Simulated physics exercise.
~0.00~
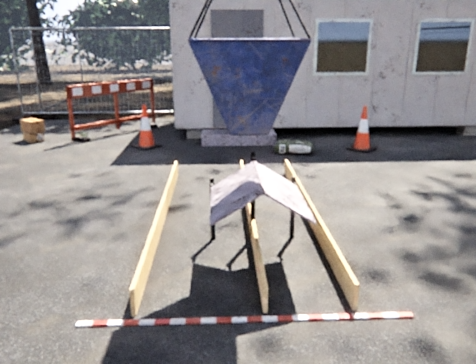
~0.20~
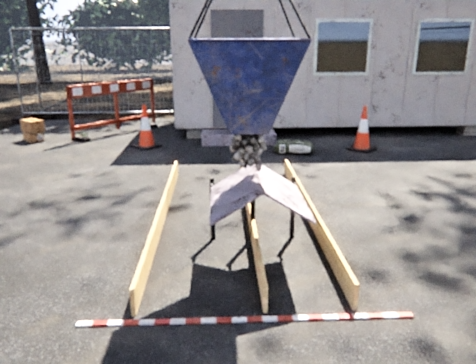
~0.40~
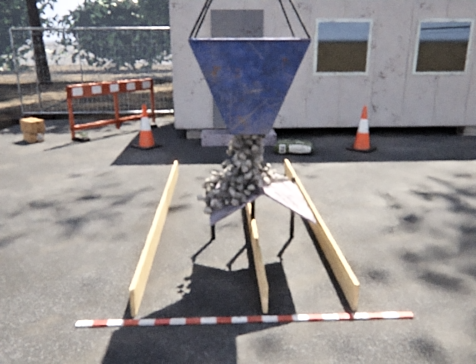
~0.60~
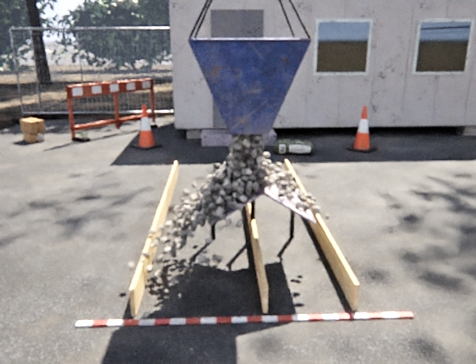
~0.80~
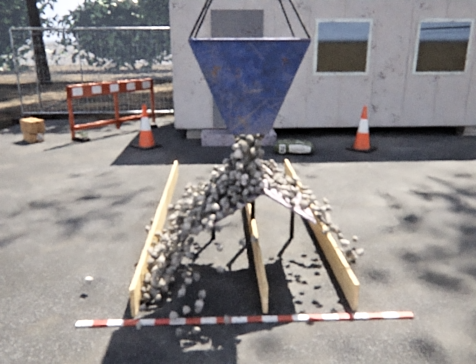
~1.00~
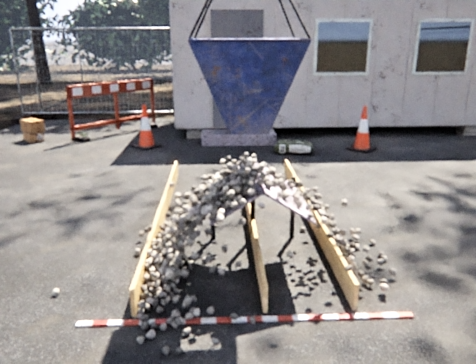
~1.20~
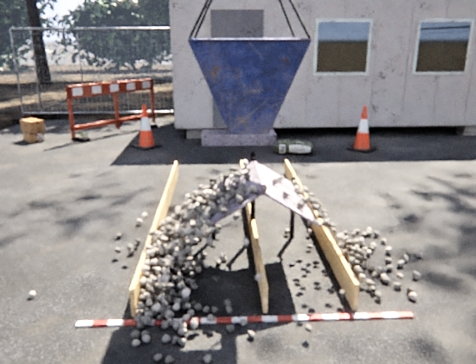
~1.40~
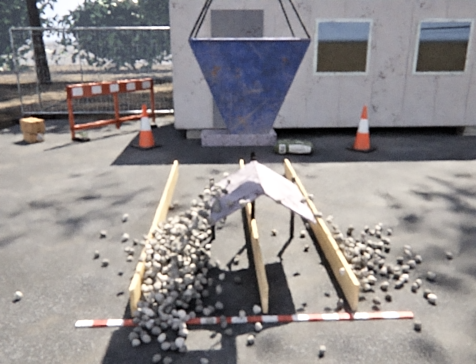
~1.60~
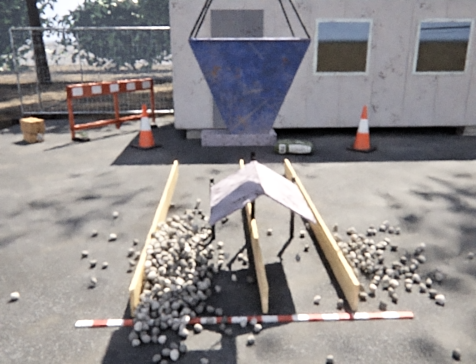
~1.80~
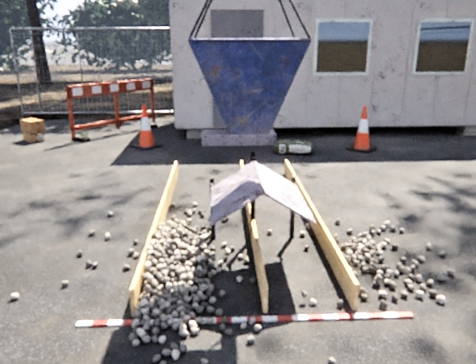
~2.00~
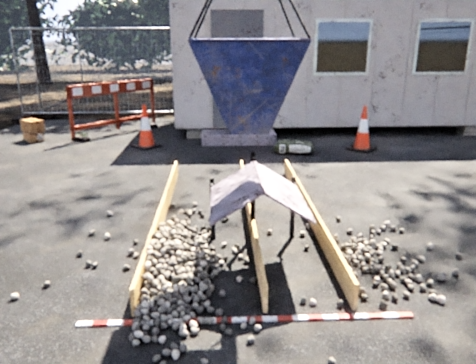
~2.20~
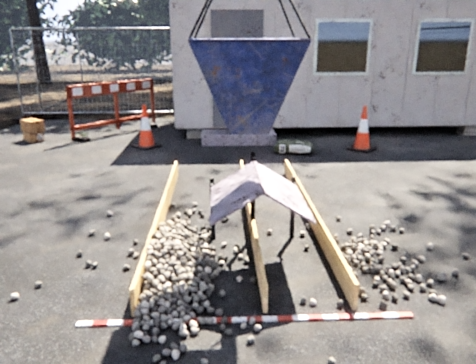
The footage shows a blue hopper hanging over a peaked steel plate and three wooden boards on tarmac; rounded stones pour out, slide down both slopes and scatter, ending with most heaped in the left bay and a smaller group lying beyond the right board.
